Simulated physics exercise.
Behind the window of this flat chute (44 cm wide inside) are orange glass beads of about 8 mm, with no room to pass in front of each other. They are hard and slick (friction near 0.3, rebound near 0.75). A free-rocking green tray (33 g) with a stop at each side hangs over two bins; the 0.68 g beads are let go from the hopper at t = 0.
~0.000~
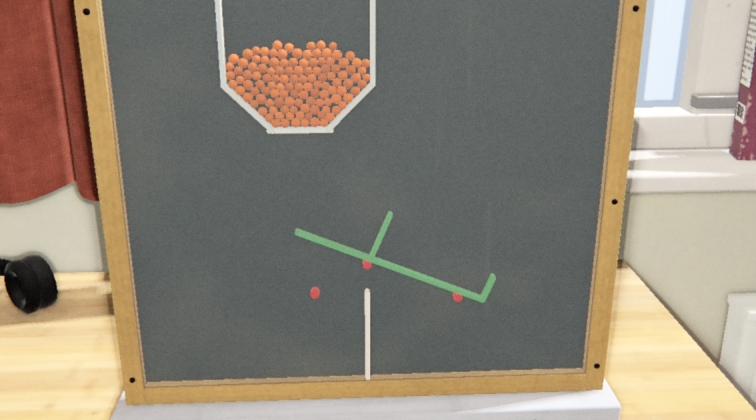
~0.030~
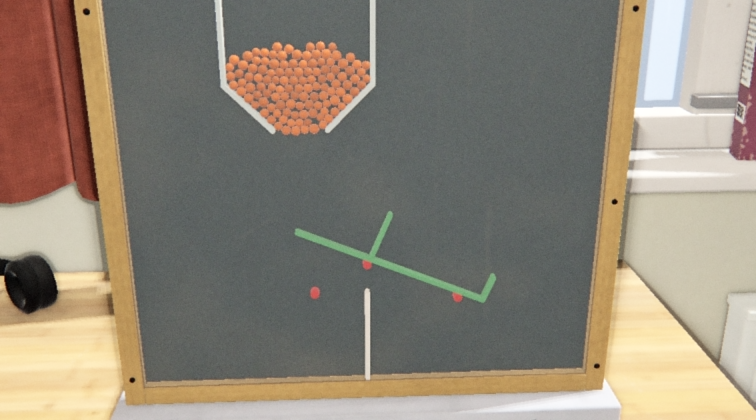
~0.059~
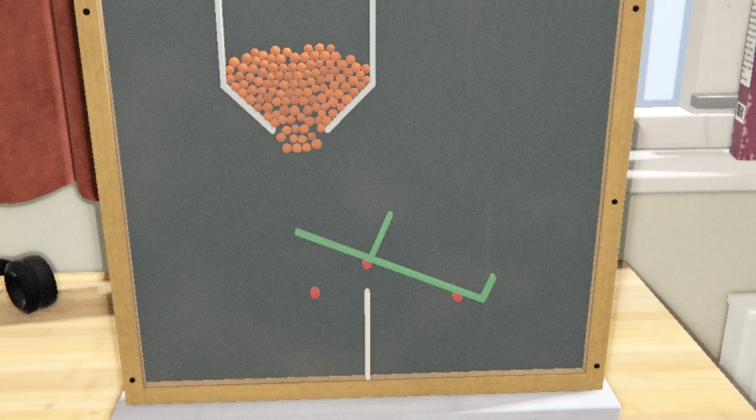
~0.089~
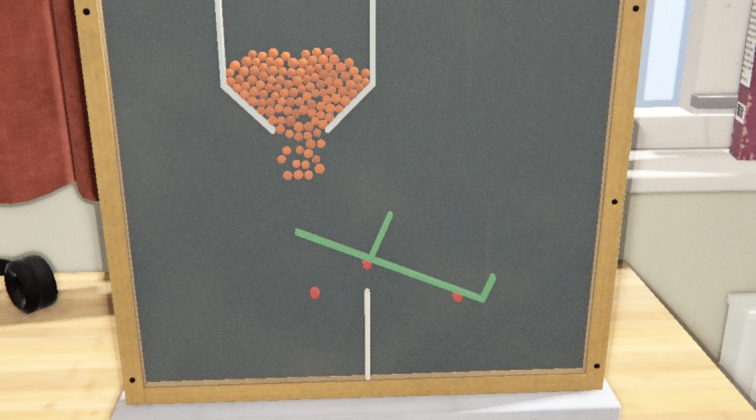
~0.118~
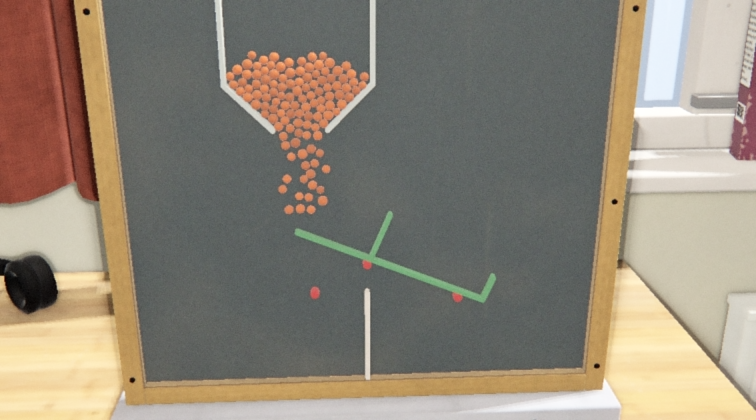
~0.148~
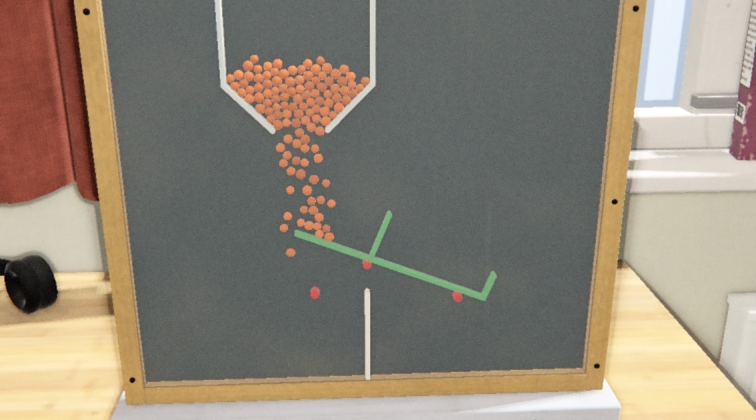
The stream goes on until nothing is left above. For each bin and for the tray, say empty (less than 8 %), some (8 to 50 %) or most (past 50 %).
Right bin empty, left bin most, tray empty.
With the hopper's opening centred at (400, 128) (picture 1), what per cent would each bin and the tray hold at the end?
Right bin: 25; left bin: 5; tray: 65.
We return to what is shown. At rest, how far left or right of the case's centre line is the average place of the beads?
Some 13 cm left of it.
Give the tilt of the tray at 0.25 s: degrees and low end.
About 10°, right end down.
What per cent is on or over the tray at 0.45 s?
Some 40 per cent.
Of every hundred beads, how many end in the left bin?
Roughly 100 per cent.
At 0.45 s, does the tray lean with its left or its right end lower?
The left end.
After 0.45 s 95 % have left the hopper; tray left end down 30°; on or over it 40 %, past it to the left 50 %, to the right 0 %.
After 0.80 s 100 % have left the hopper; tray right end down 5°; on or over it 5 %, past it to the left 95 %, to the right 0 %.
All still by 1.9 s, right bin 0 %, left bin 100 %, tray 0 %; tray right end down 23°.
